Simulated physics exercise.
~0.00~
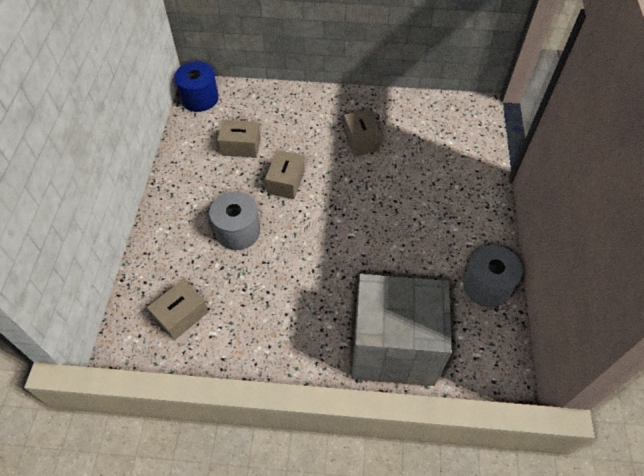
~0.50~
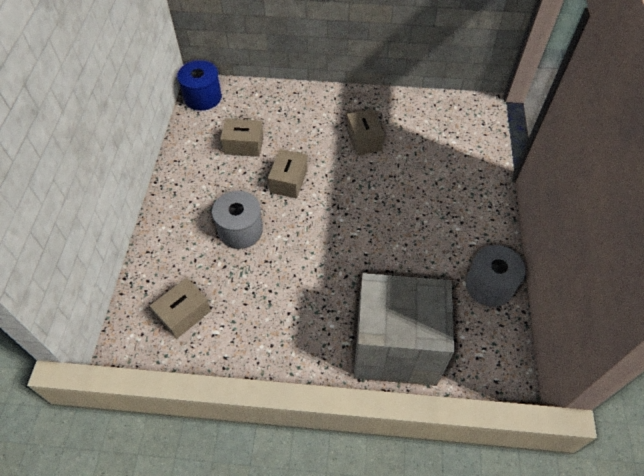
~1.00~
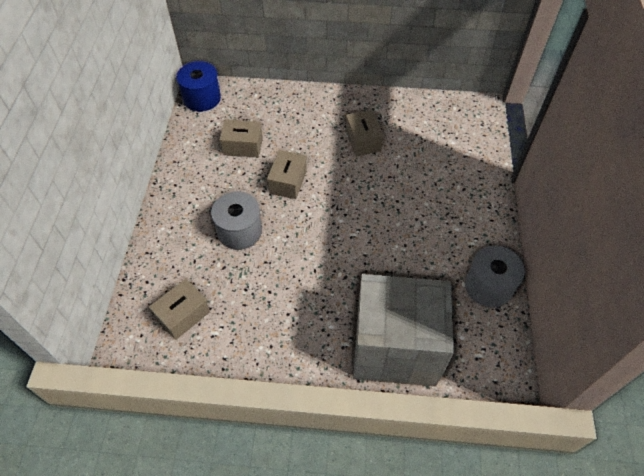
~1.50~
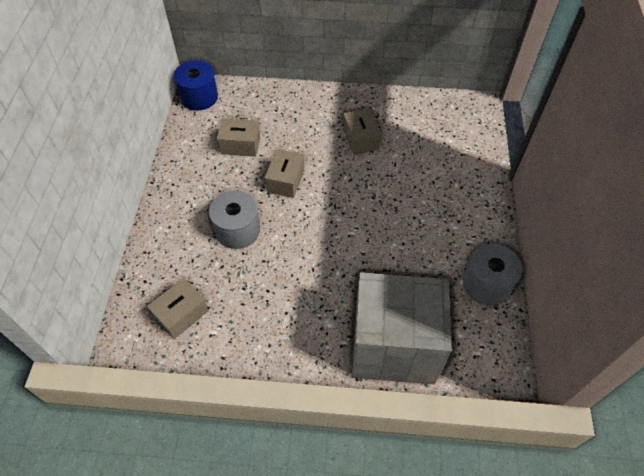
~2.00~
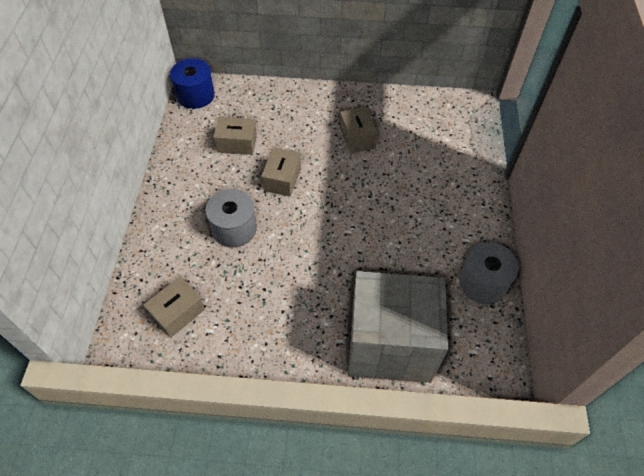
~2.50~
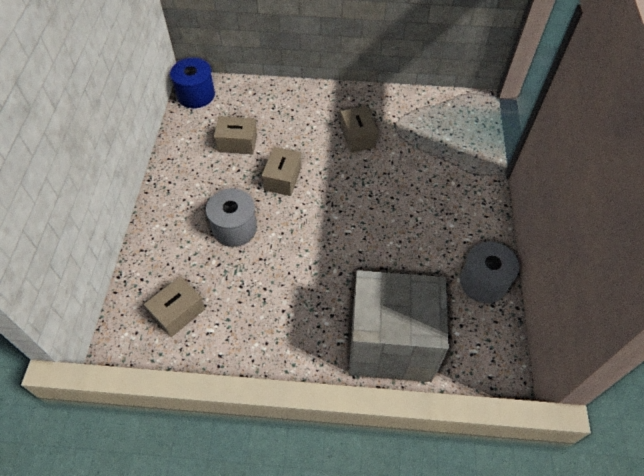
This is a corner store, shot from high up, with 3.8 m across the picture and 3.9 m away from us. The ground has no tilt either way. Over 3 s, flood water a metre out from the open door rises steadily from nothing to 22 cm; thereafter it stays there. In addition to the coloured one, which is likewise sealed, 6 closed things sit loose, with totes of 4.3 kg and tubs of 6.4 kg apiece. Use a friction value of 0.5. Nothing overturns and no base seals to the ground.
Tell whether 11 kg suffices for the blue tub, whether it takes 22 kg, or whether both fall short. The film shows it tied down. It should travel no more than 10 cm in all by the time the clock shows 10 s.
Both fall short.
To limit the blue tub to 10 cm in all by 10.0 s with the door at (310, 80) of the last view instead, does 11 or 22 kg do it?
In that case the lighter option suffices.
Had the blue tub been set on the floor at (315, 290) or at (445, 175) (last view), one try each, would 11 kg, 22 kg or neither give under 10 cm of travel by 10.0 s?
Taking the two spots in turn, only the heavier keeps it, then only the heavier keeps it.
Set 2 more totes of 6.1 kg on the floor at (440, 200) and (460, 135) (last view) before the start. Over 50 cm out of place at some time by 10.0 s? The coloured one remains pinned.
Those two come out inside the line and over the line, in that order.
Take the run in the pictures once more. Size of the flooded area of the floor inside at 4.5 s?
About 7.5 m2.
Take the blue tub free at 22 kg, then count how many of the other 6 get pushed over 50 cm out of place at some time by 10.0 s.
Count: 5.
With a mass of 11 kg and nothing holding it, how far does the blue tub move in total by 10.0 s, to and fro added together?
Some 300 centimetres of travel in total.
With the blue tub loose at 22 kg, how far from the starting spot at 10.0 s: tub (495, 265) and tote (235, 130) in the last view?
In that order: 5 cm, 200 cm.
After 3.5 s the blue tub would be 0 cm from its start with 11 kg and 0 cm from its start with 22 kg; 0 cm of water round it then.
After 4.5 s the blue tub would be 3 cm from its start with 11 kg and 0 cm from its start with 22 kg; 5 cm of water round it then.
After 7.0 s the blue tub would be 79 cm from its start with 11 kg and 92 cm from its start with 22 kg; 13 cm of water round it then.
After 10.0 s the blue tub would be 271 cm from its start with 11 kg and 218 cm from its start with 22 kg; 12 cm of water round it then.
